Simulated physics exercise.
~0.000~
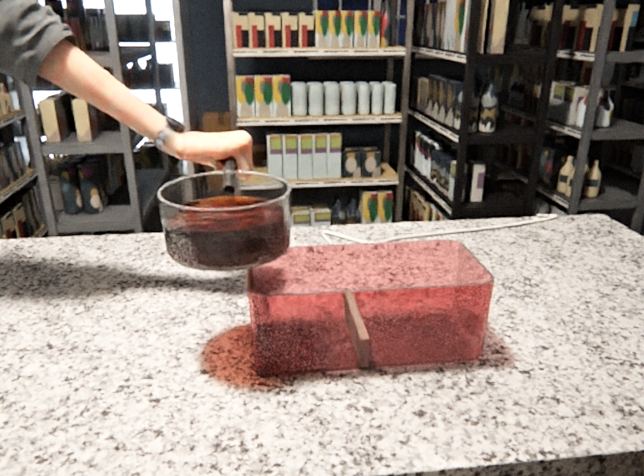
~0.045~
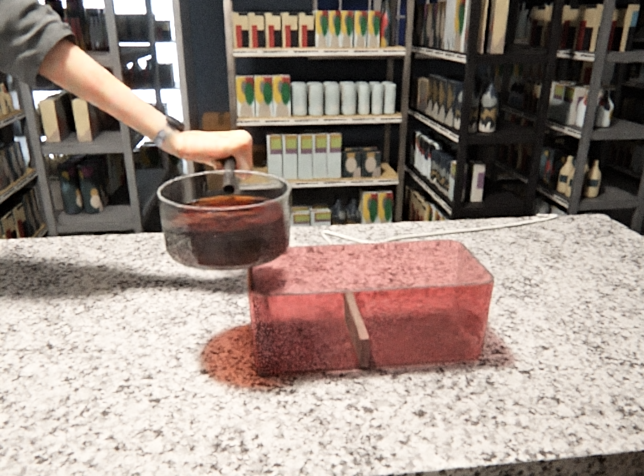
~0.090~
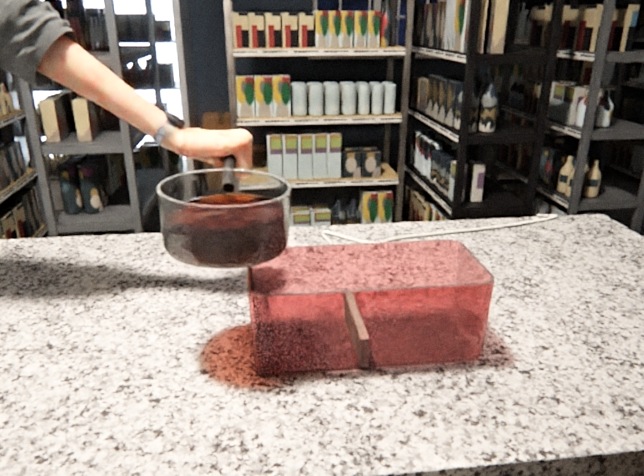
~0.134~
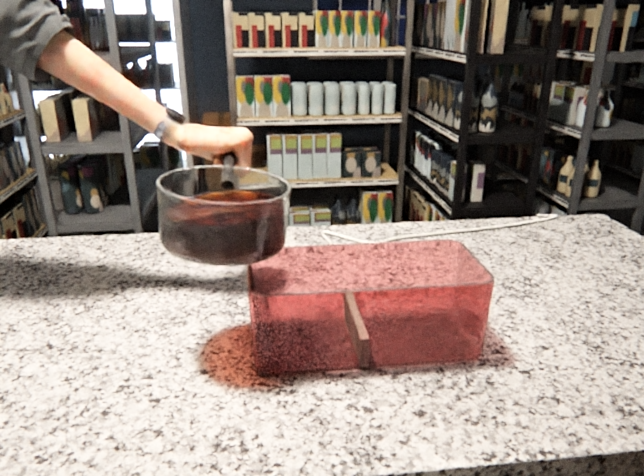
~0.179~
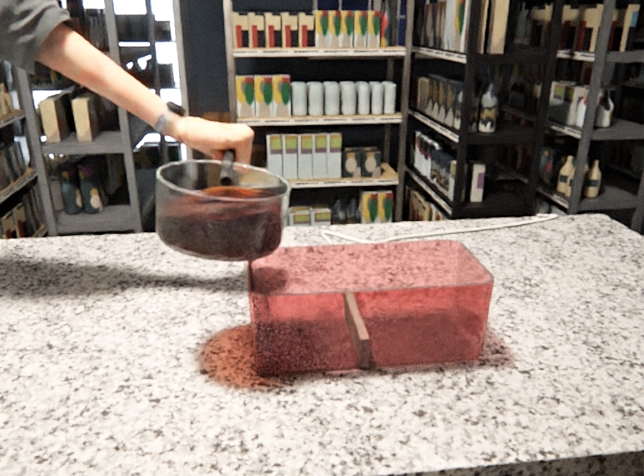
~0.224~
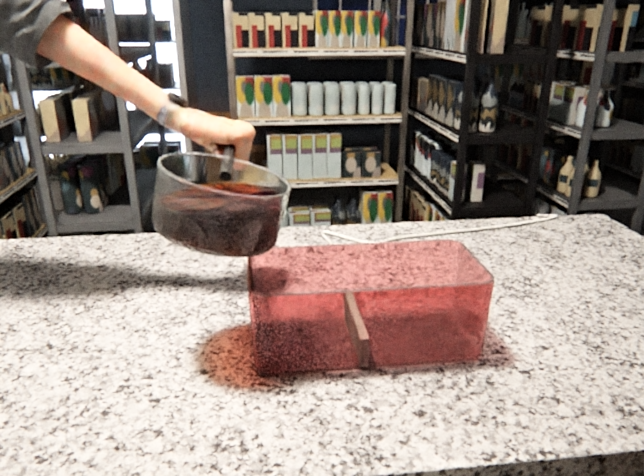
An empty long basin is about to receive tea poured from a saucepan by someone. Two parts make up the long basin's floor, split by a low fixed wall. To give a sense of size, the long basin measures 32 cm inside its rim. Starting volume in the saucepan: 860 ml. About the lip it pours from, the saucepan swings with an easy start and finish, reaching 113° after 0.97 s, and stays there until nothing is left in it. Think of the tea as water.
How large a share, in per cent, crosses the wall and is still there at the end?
A share of about 79 per cent.
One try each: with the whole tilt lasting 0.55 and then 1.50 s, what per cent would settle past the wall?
Near 65 in a hundred on the first go and near 80 in a hundred on the second.
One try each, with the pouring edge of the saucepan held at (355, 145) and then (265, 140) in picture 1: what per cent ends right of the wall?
Some 65 and 70 per cent, in that order.
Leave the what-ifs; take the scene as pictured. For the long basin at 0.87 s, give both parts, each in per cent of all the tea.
Near 8 on the left, 68 on the right.
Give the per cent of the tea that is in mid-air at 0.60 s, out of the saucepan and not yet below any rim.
It comes to roughly 34 per cent.
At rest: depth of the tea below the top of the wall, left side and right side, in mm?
Close to 36 mm left and close to 14 mm right.
Then, 0.60 s in, the tilt is 77° and 64 per cent is still to pour, 2 is left of the wall and 0 right of it.
Then, 0.87 s in, the tilt is 110° and 8 per cent is still to pour, 8 is left of the wall and 68 right of it.
Then, 1.16 s in, the tilt is 113° and 0 per cent is still to pour, 19 is left of the wall and 78 right of it.
Then, 1.47 s in, the tilt is 113° and 0 per cent is still to pour, 20 is left of the wall and 79 right of it.
Finally, 20 per cent lies left of the wall, 79 right of it and 1 outside.
